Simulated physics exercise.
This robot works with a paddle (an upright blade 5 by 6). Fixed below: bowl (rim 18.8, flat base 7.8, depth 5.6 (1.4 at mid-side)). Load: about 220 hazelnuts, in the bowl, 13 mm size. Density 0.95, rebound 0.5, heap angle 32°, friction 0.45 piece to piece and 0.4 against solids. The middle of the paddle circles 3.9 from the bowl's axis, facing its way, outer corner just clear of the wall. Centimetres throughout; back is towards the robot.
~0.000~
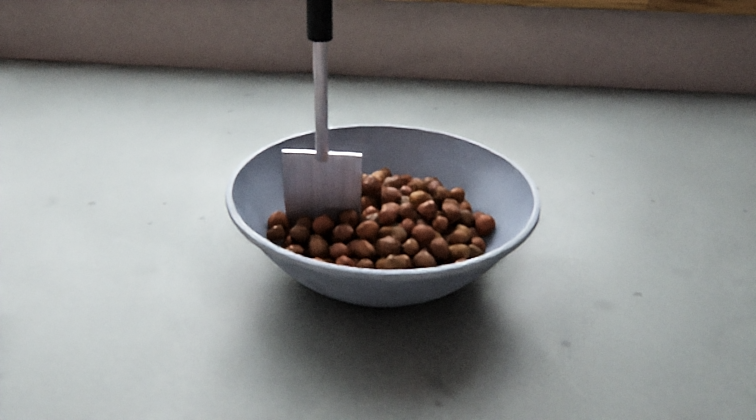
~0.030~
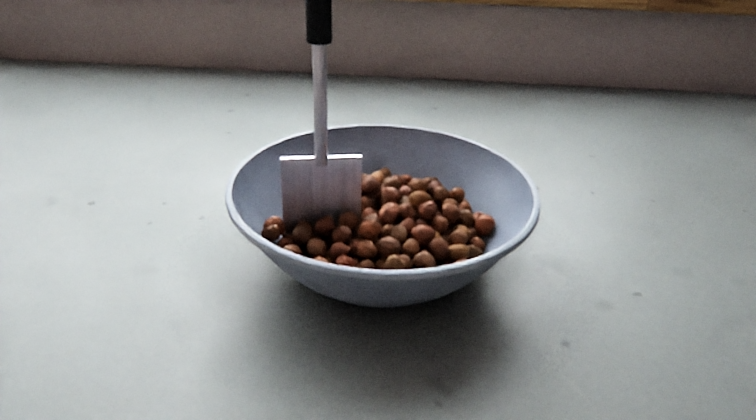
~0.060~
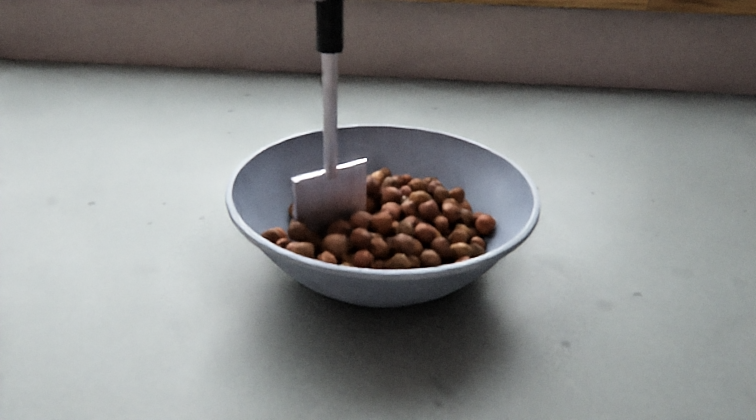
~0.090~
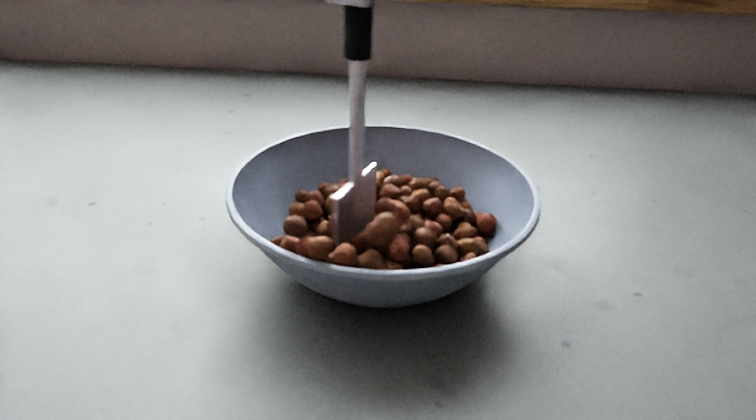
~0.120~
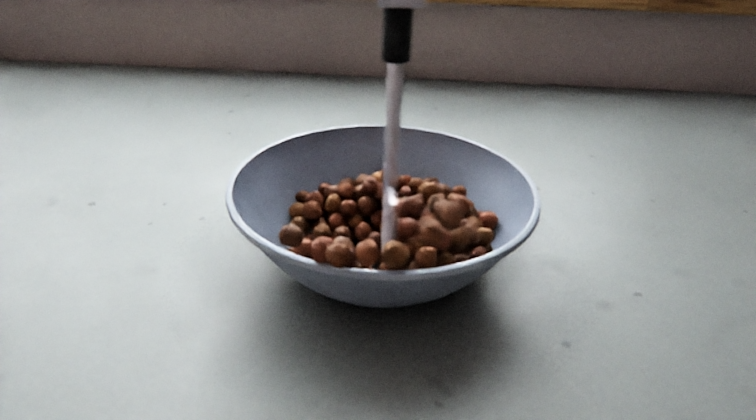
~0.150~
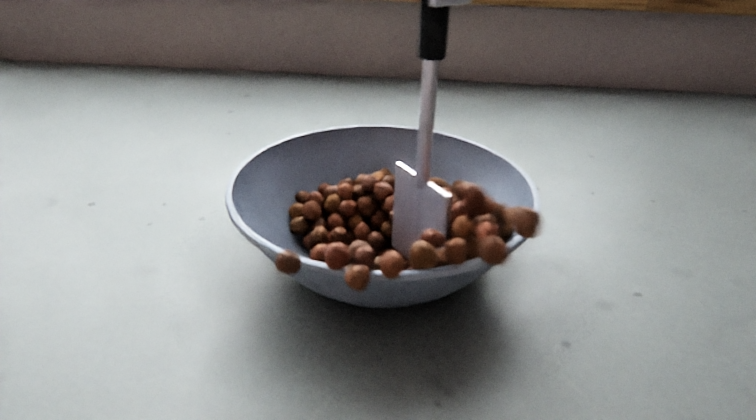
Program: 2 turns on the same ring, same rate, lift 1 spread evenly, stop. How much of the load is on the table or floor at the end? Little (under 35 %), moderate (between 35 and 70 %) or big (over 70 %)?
On the table or floor the share is moderate, between 35 and 70 %.
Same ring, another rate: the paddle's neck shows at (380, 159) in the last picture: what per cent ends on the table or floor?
About 30 per cent.
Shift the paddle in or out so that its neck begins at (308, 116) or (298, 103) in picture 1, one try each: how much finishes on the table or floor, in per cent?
About 45 and 30 per cent.
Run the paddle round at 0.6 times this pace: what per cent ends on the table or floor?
Some 20 per cent.
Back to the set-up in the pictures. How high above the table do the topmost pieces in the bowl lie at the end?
Roughly 5.0 cm.
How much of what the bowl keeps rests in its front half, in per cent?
Roughly 60 per cent.
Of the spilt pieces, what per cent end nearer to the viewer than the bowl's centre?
About 40 per cent.
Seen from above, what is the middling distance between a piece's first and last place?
Roughly 13 cm.
After 0.39 s, 356° round, highest piece 11 above the table; 146 in the bowl, 34 on the table or floor, 41 in flight or on the tool.
After 0.62 s, 226° round, highest piece 8 above the table; 120 in the bowl, 95 on the table or floor, 6 in flight or on the tool.
After 0.94 s, 0° round, highest piece 5 above the table; 114 in the bowl, 107 on the table or floor.
After 1.64 s, 0° round, highest piece 5 above the table; 114 in the bowl, 107 on the table or floor.
At rest, 114 in the bowl, 107 on the table or floor. That is 48 % on the table or floor.
